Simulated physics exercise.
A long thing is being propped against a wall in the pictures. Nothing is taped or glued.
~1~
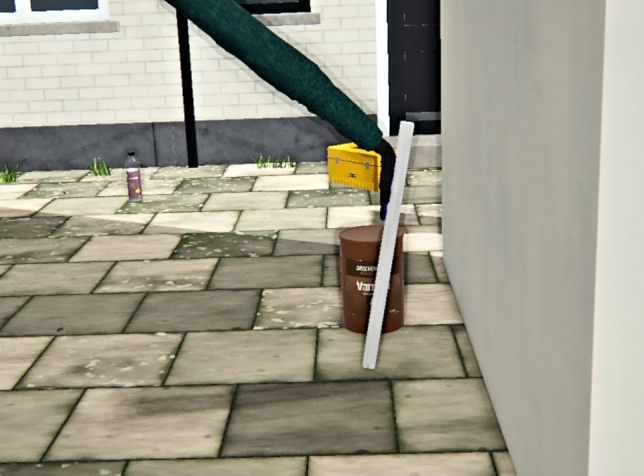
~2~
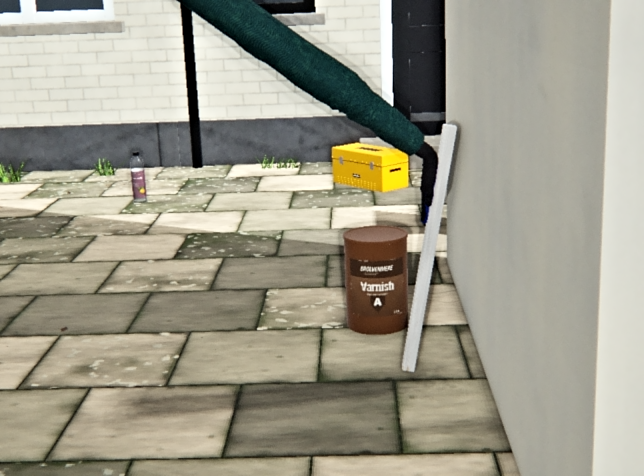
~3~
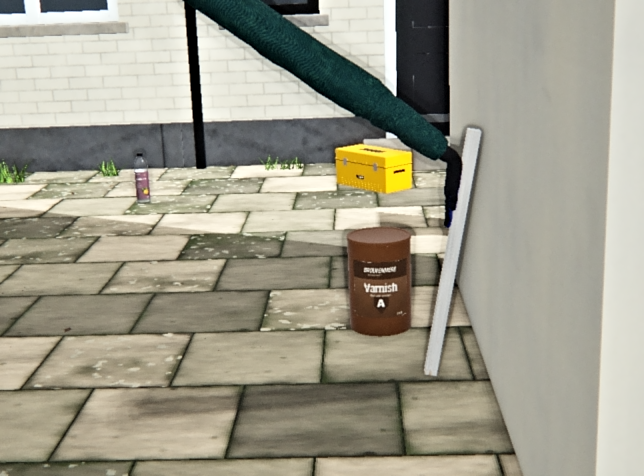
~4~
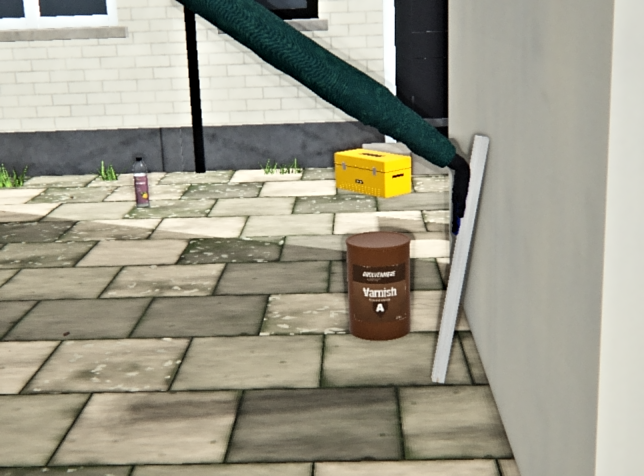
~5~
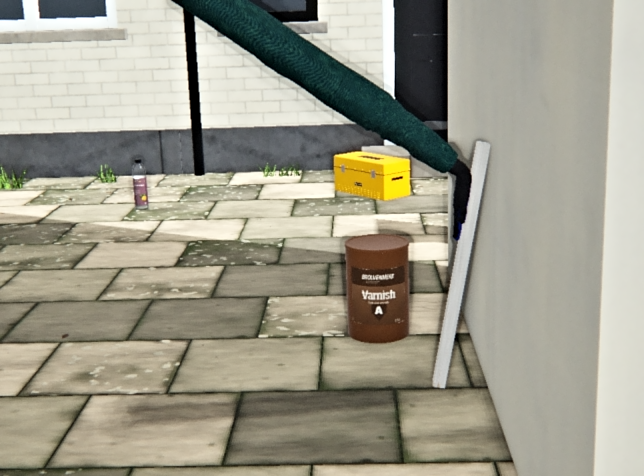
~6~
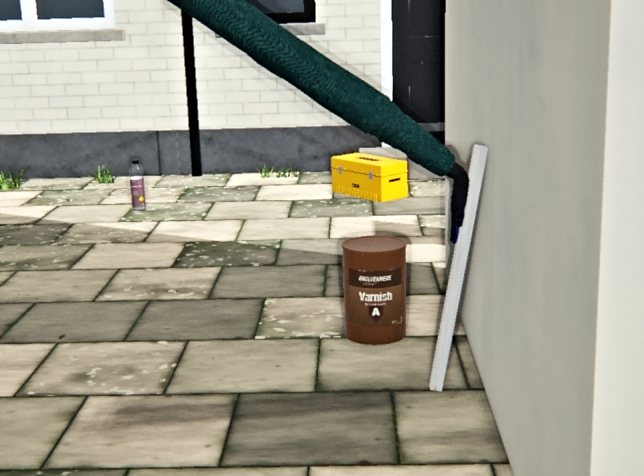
On a paved yard, a dark green arm moving a white pole right past a brown varnish pail and leaning it against a wall.
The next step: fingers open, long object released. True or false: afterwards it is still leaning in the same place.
True.
Then, 0.40 s later than the last frame, all is still.
Then, 0.90 s later than the last frame, white pole resting near (458, 272).
When it is over, both as before. End places, in pixels of the last picture, white pole near (458, 272). The pole remains leaning.
